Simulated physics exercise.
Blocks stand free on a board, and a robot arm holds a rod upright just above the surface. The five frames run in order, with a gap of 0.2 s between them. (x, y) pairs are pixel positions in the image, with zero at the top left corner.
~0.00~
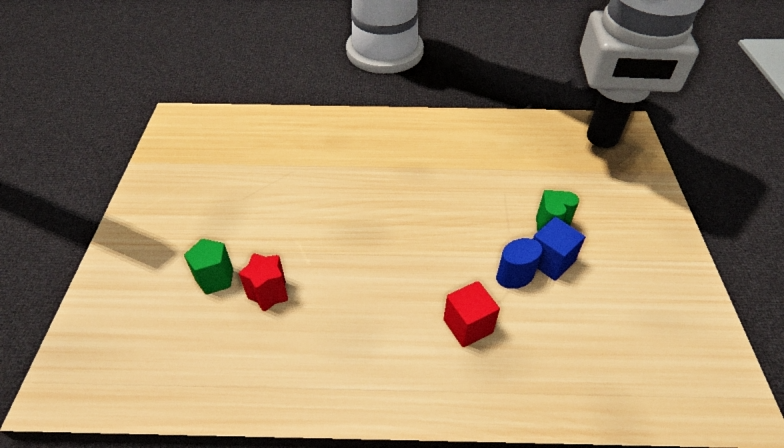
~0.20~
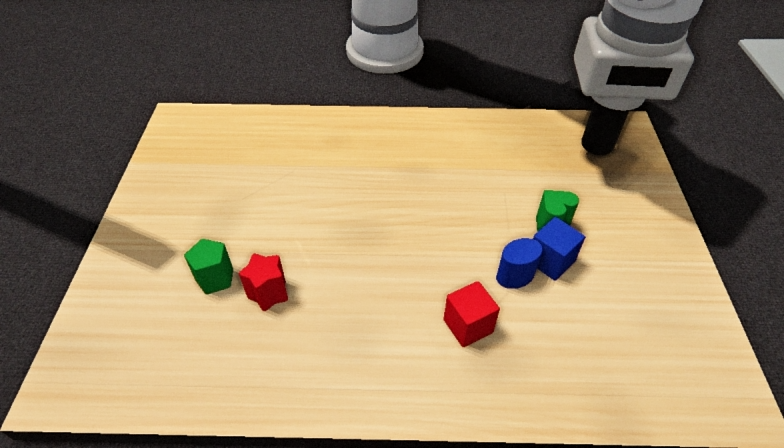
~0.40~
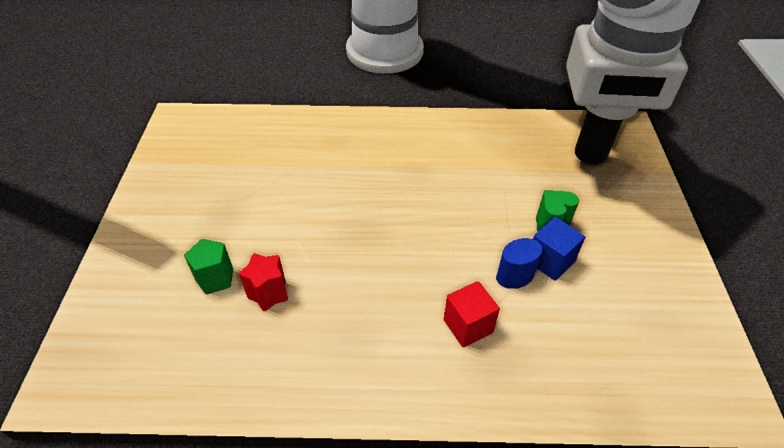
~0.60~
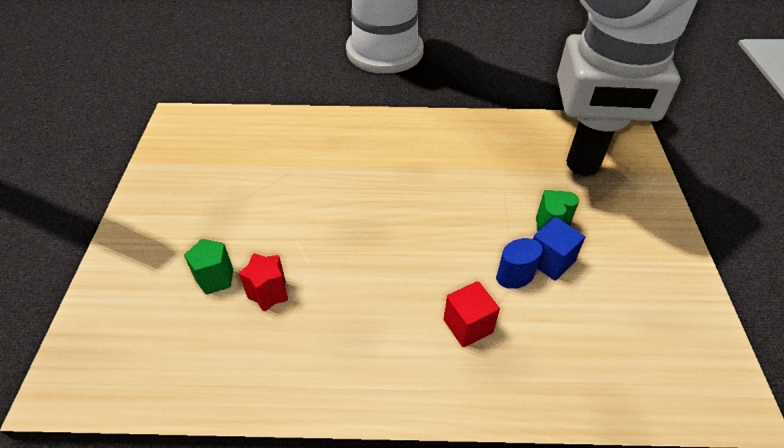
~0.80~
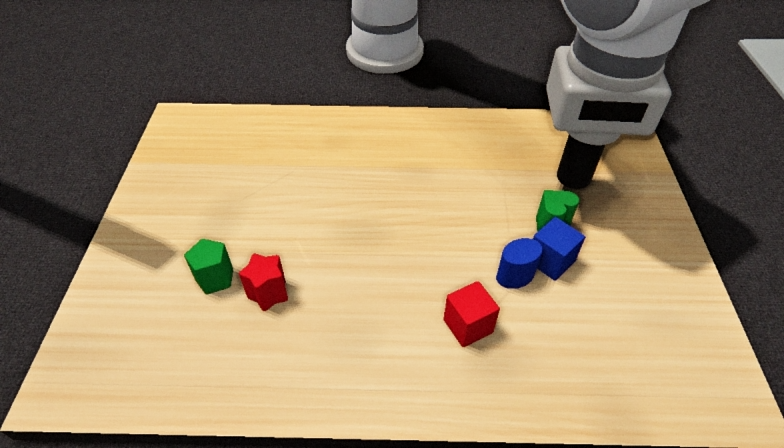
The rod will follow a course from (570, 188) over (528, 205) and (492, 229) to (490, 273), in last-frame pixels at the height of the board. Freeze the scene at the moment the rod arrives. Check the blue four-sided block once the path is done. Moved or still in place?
That block stays in place.
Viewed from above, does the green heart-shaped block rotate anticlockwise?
Yes - that is the case.
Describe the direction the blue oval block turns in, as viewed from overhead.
It twists against the clock when seen from above.
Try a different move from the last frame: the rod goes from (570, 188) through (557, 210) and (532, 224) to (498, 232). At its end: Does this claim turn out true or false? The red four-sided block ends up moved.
Verdict: False.
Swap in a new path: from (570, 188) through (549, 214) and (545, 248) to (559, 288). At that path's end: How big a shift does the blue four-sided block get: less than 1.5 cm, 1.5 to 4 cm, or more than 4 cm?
The answer is over 4 cm.
The first path, step by step. One third of the way, rod (530, 195); nothing pushed yet.
Two thirds of the way, rod (494, 220); nothing pushed yet.
At the end, rod (492, 263); blue oval block (530, 262), turned 45° anticlockwise; green heart-shaped block in place; blue four-sided block in place.
